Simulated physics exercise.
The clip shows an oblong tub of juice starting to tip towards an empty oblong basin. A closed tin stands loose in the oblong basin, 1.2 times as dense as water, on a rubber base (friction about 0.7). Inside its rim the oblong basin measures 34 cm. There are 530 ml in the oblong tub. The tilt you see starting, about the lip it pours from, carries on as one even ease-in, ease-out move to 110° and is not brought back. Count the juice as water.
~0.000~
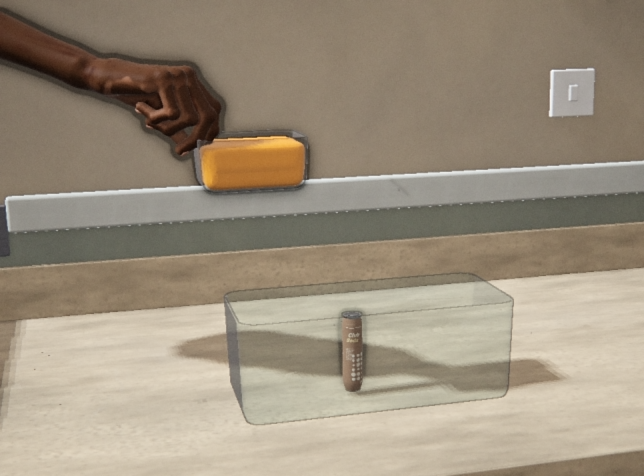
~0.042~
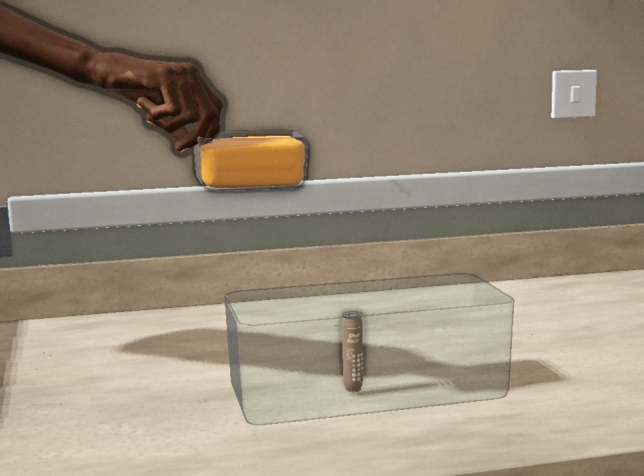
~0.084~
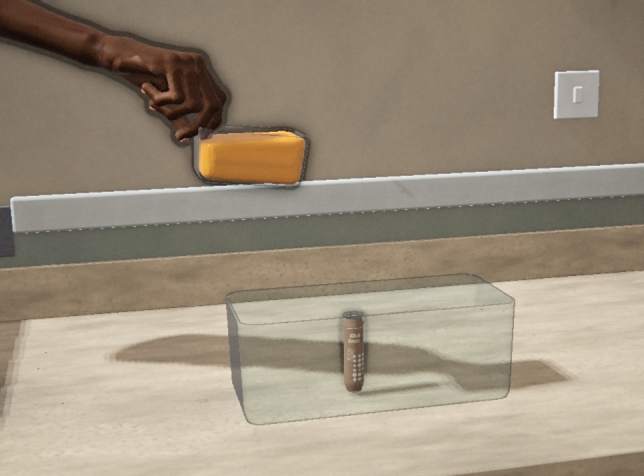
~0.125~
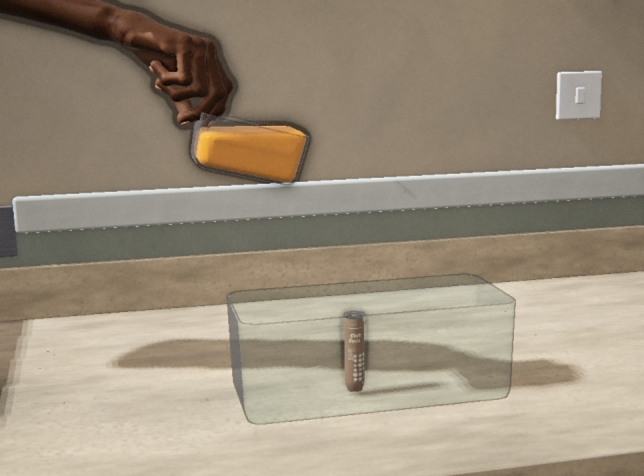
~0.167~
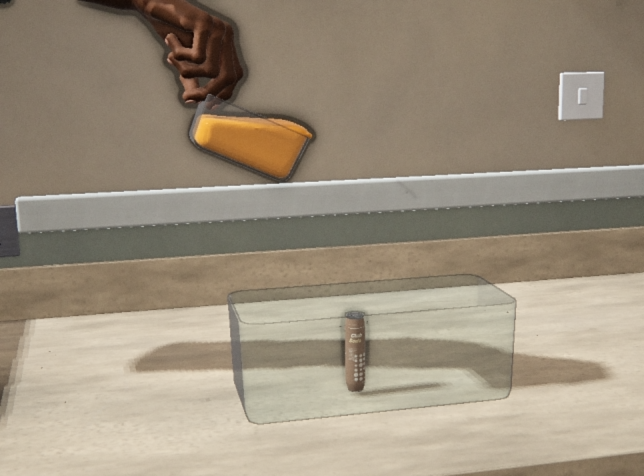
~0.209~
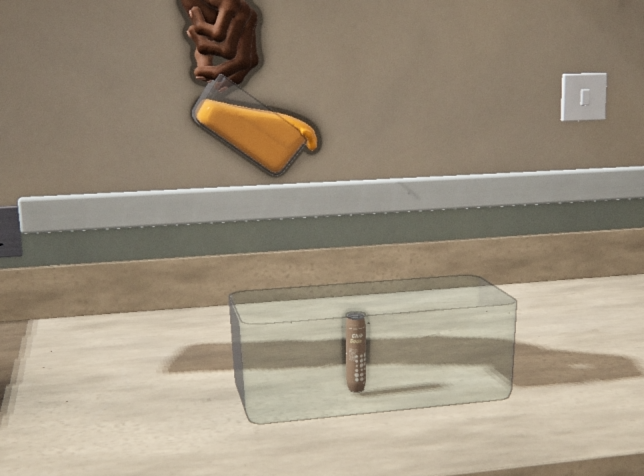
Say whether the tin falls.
The tin topples.
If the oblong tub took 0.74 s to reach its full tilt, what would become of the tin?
Then it topples.
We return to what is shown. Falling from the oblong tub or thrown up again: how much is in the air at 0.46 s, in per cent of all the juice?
Near 74 in a hundred.
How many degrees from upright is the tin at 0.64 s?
About 0°.
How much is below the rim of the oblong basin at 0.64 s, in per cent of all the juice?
Some 84 per cent.
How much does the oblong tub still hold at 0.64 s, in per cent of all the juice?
Near 1 in a hundred.
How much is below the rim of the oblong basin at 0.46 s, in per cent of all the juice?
Some 7 per cent.
By 0.46 s the tilt is 105° and 19 per cent is still to pour; the tin stands where it began.
By 0.64 s the tilt is 110° and 1 per cent is still to pour; the tin stands where it began.
By 0.82 s the tilt is 110° and 0 per cent is still to pour; the tin leans 8°.
By 1.03 s the tilt is 110° and 0 per cent is still to pour; the tin leans 45°.
At rest the tin lies on its side.
